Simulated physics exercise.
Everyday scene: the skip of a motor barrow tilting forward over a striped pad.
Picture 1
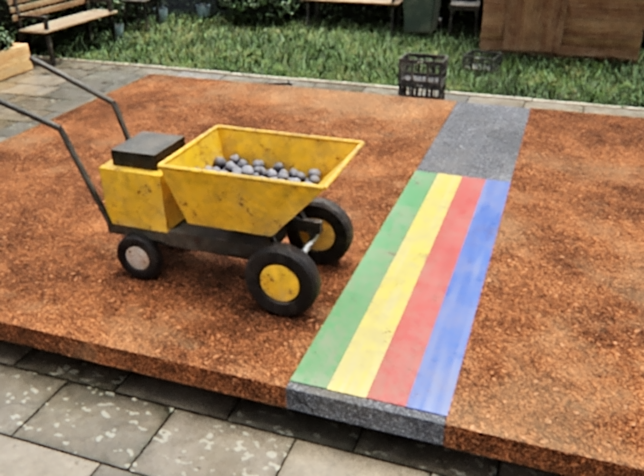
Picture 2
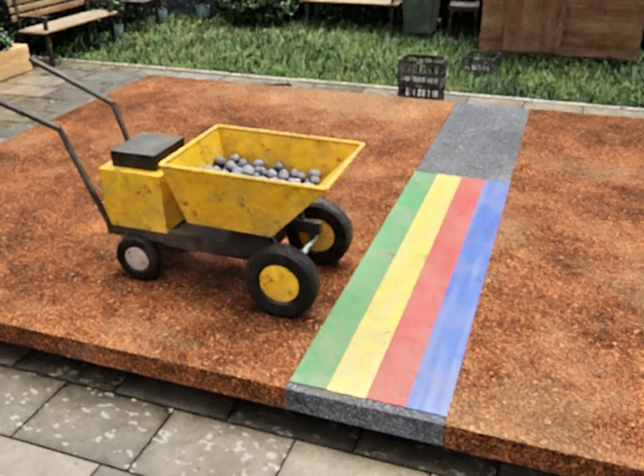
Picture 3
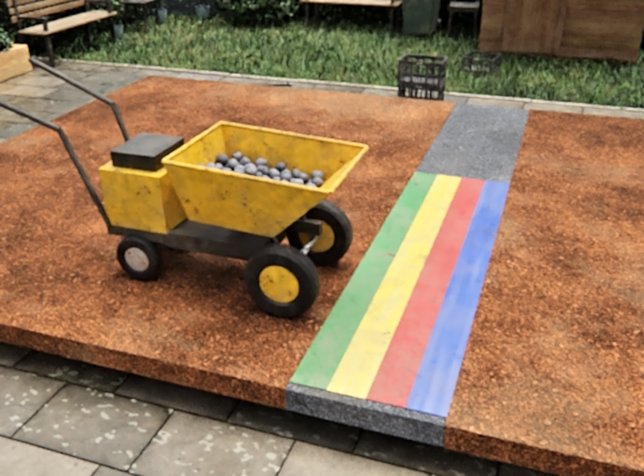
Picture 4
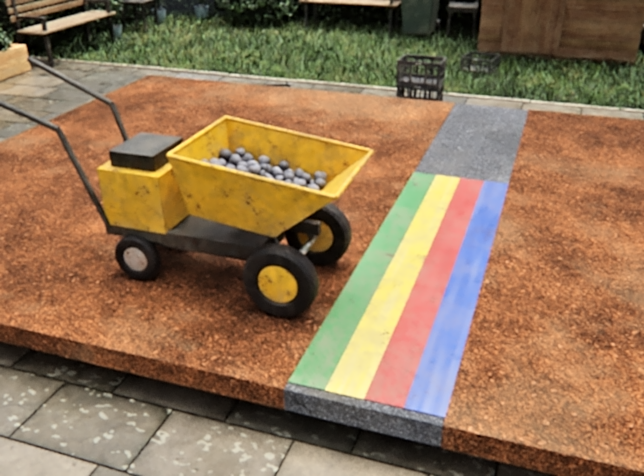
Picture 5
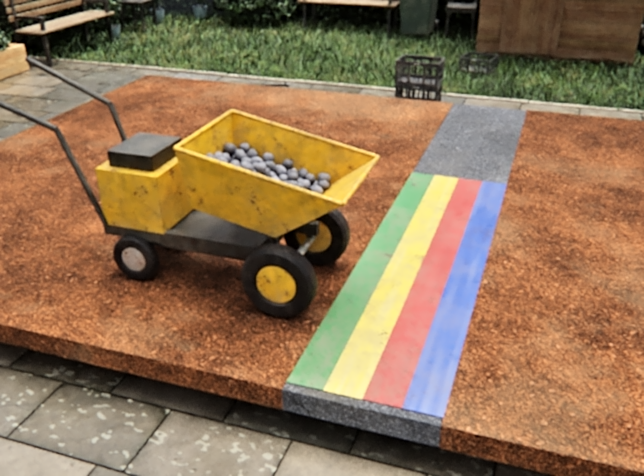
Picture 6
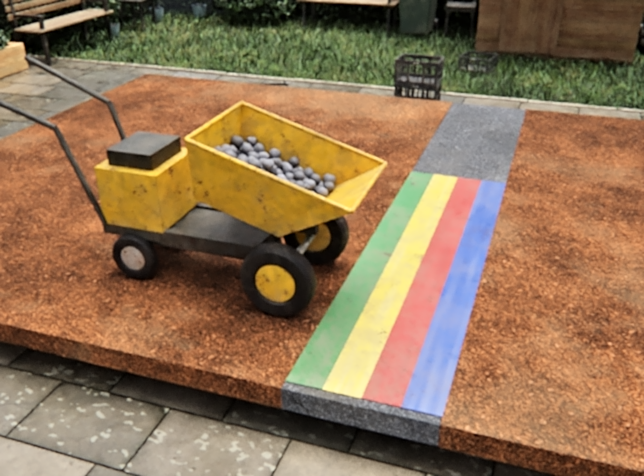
At first, a yellow motor barrow stands on reddish-brown ground with its skip level, holding round grey cobbles, beside a pad striped green, yellow, red and blue. The skip then tilts forward slowly, its rear rising and its lip reaching slightly right, until it is clearly tipped with the cobbles still inside.
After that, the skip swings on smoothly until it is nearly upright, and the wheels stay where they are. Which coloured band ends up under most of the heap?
The blue one.
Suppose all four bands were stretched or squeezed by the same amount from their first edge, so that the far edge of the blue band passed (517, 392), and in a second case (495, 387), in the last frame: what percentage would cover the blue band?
The first comes to 20 per cent and the second to 30 per cent.
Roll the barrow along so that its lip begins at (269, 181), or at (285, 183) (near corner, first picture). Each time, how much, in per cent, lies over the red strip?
First try: Some 20 %; second try: 20 %.
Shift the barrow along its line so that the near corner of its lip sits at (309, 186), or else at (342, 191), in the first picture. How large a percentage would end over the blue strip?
Position 1 near 30 %, position 2 near 30 %.
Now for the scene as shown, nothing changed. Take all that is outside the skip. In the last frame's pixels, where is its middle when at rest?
Roughly at pixel (464, 311).
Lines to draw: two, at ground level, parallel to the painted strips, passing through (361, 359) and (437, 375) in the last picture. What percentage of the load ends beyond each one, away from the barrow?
70 % and 40 %.
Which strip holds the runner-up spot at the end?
The red one.
Shortly afterwards, skip tipped steeply; the whole lot in the skip.
Next, skip tipped right over; near half in the skip; near a quarter over the red strip; near a quarter over the blue strip; only a few off the paint.
Some moments later, skip tipped right over; near a quarter in the skip; only a few over the yellow strip; a little over the red strip; near a quarter over the blue strip; near a third off the paint.
In the end, skip tipped right over; near a quarter in the skip; none at all over the green strip; only a few over the yellow strip; a little over the red strip; near a quarter over the blue strip; near a third off the paint.
